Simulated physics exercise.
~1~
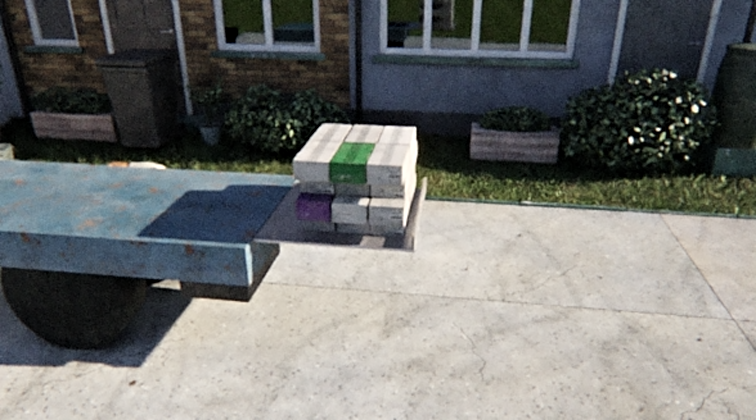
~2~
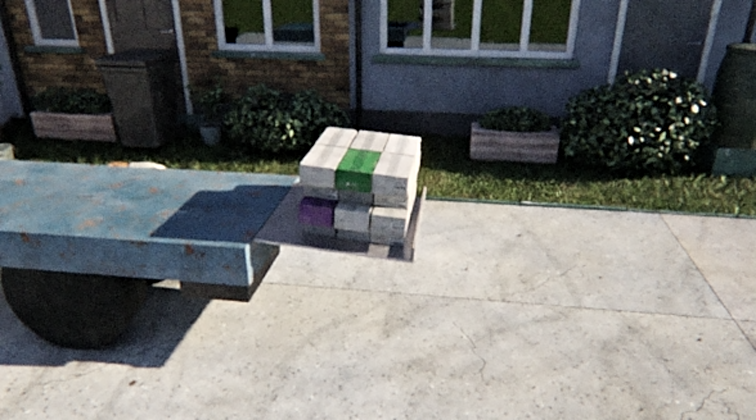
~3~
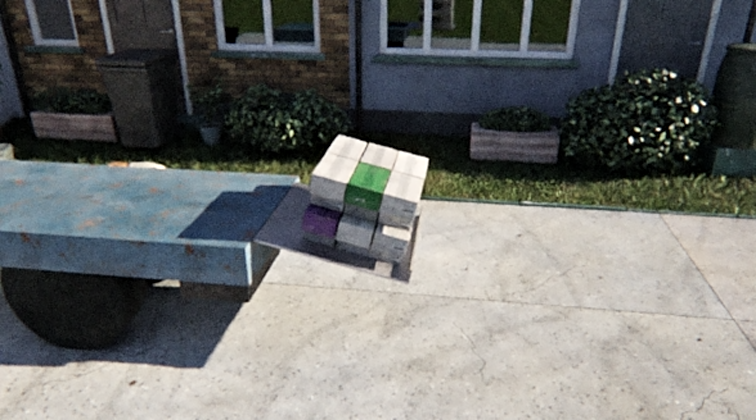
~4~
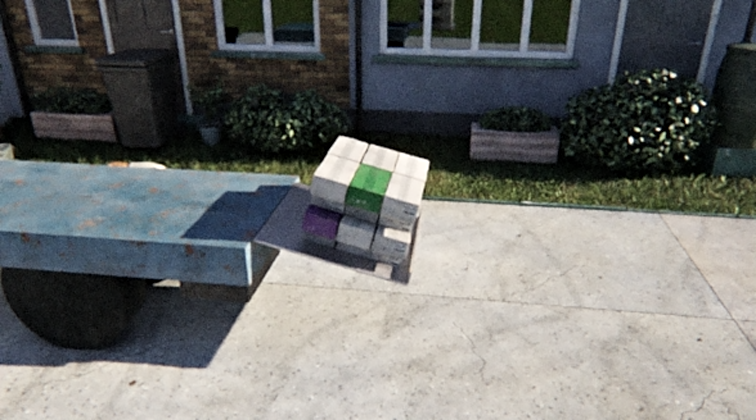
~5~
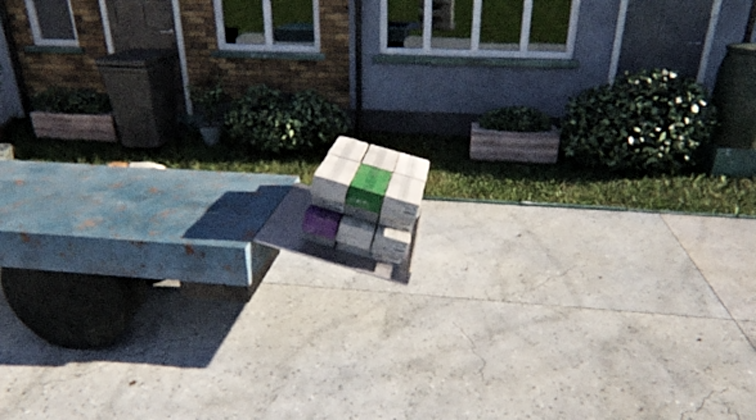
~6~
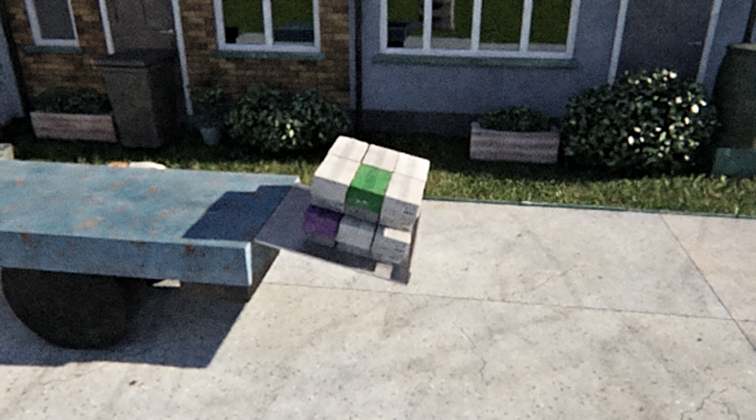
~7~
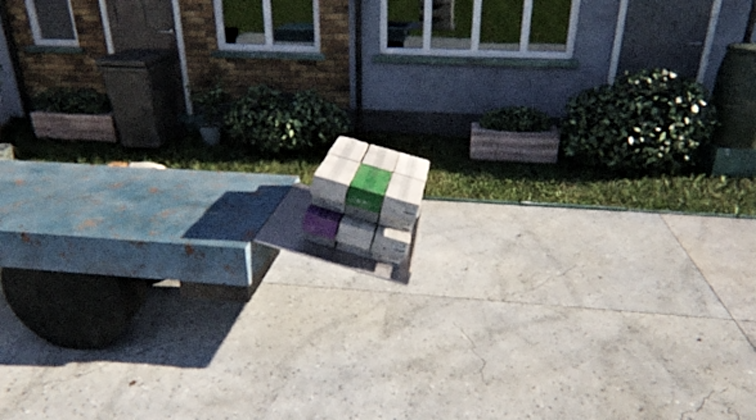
On a sunlit concrete pavement in front of brick and grey houses, a neat stack of pale boxes, with one green and one purple among them, sits on a thin flap at the right end of a worn blue flatbed. The flap begins to droop, its outer edge dipping toward the right. The stack tilts with it, the green box on top and the purple one below shifting slightly right and down. The flap then stops at a gentle slope. The boxes stay piled together on it, leaning but still, and none falls to the ground.
